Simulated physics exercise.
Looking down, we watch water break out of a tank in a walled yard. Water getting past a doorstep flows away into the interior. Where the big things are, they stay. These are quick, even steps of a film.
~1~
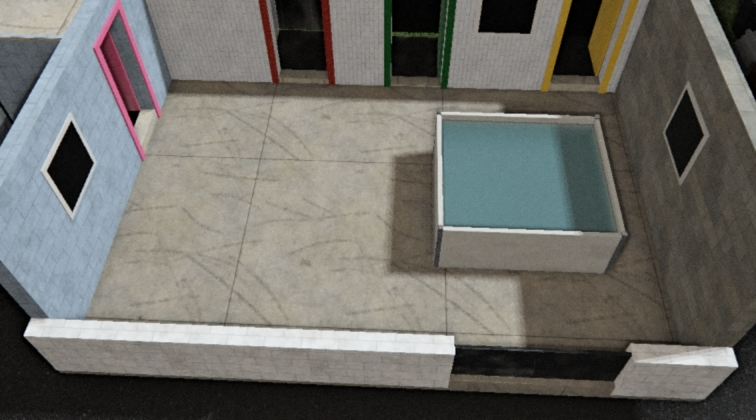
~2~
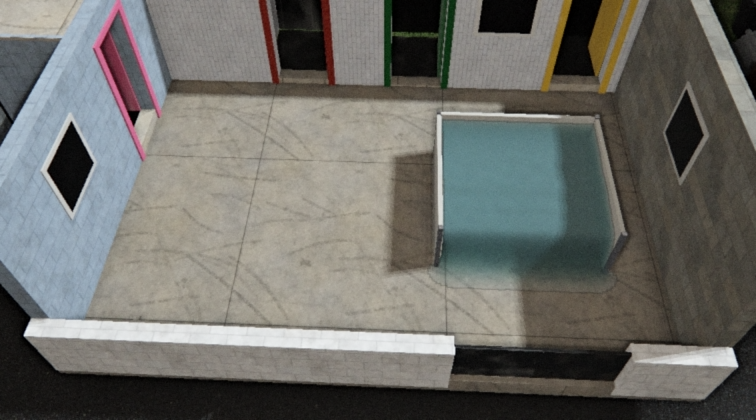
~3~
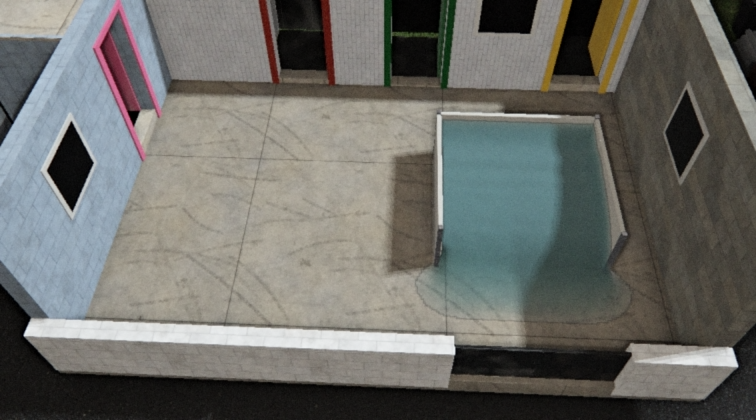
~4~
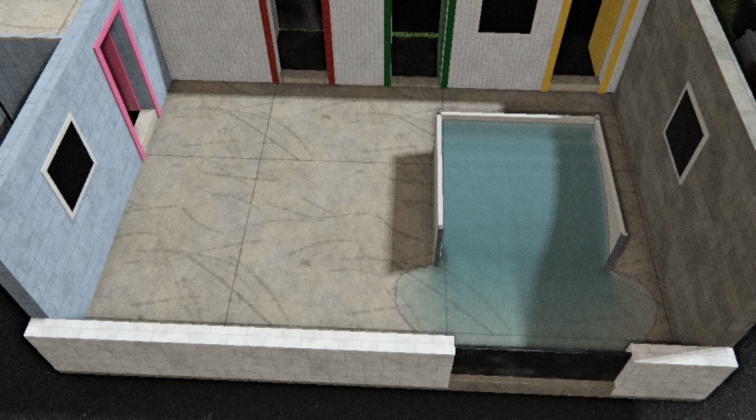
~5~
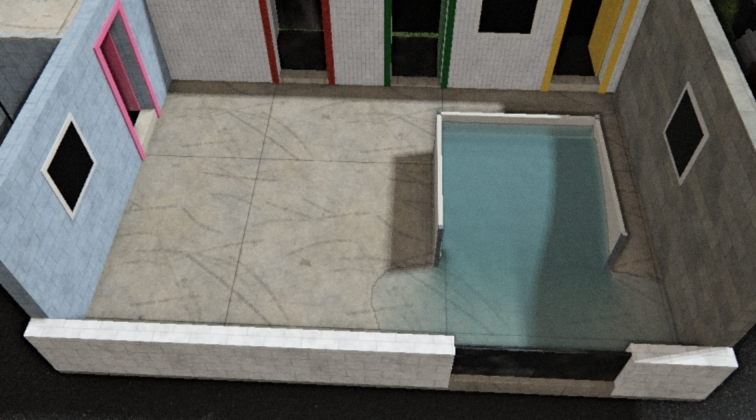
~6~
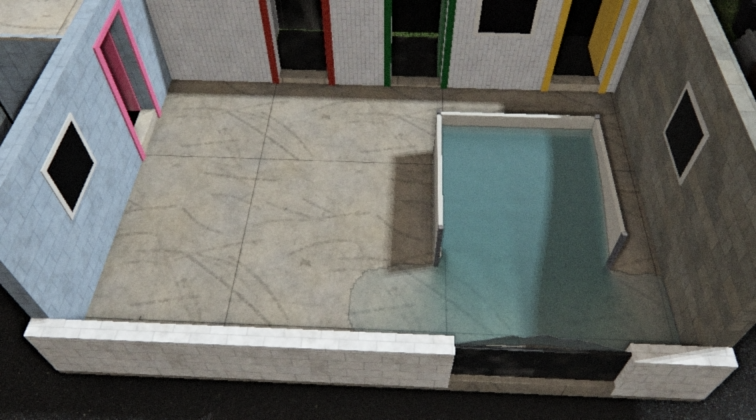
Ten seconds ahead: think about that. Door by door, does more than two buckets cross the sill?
In the end yellow door: Above two buckets, green door: Above two buckets, pink door: Two buckets at most, red door: Two buckets at most.
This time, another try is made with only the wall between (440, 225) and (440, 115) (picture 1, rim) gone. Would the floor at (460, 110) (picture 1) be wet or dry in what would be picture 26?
Verdict: Not flooded.
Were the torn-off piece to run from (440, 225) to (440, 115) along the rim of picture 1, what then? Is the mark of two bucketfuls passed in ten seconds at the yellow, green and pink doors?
Result - yellow: Below the limit; green: Above the limit; pink: Above the limit.
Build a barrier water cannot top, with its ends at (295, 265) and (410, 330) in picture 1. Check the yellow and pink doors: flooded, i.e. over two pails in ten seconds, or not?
Then it goes like this: Yellow rises above the limit, pink falls below the limit.
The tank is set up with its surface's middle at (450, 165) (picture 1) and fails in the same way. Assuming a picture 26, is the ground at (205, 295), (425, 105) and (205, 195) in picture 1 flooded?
Check in sequence: Soaked through, still parched, soaked through.
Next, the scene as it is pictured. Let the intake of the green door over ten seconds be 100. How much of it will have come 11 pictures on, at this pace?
It should be near 0 percent of the ten-second total.
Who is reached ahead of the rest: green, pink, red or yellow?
It's the yellow-painted one.
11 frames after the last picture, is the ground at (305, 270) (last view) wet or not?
Call it swamped.
A moment on, water covers 20 % of the floor; the yellow door not reached, the green door not reached, the pink door not reached, the red door not reached.
Next, water covers 40 % of the floor; the yellow door not reached, the green door not reached, the pink door not reached, the red door not reached.
Then, water covers 65 % of the floor; the yellow door over two buckets in, the green door not reached, the pink door wet at the sill, nothing in, the red door not reached.
Later, water covers 95 % of the floor; the yellow door far over two buckets in, the green door wet at the sill, nothing in, the pink door wet at the sill, nothing in, the red door wet at the sill, nothing in.
In the end, water covers 100 % of the floor; the yellow door far over two buckets in, the green door over two buckets in, the pink door wet at the sill, nothing in, the red door under two buckets in.
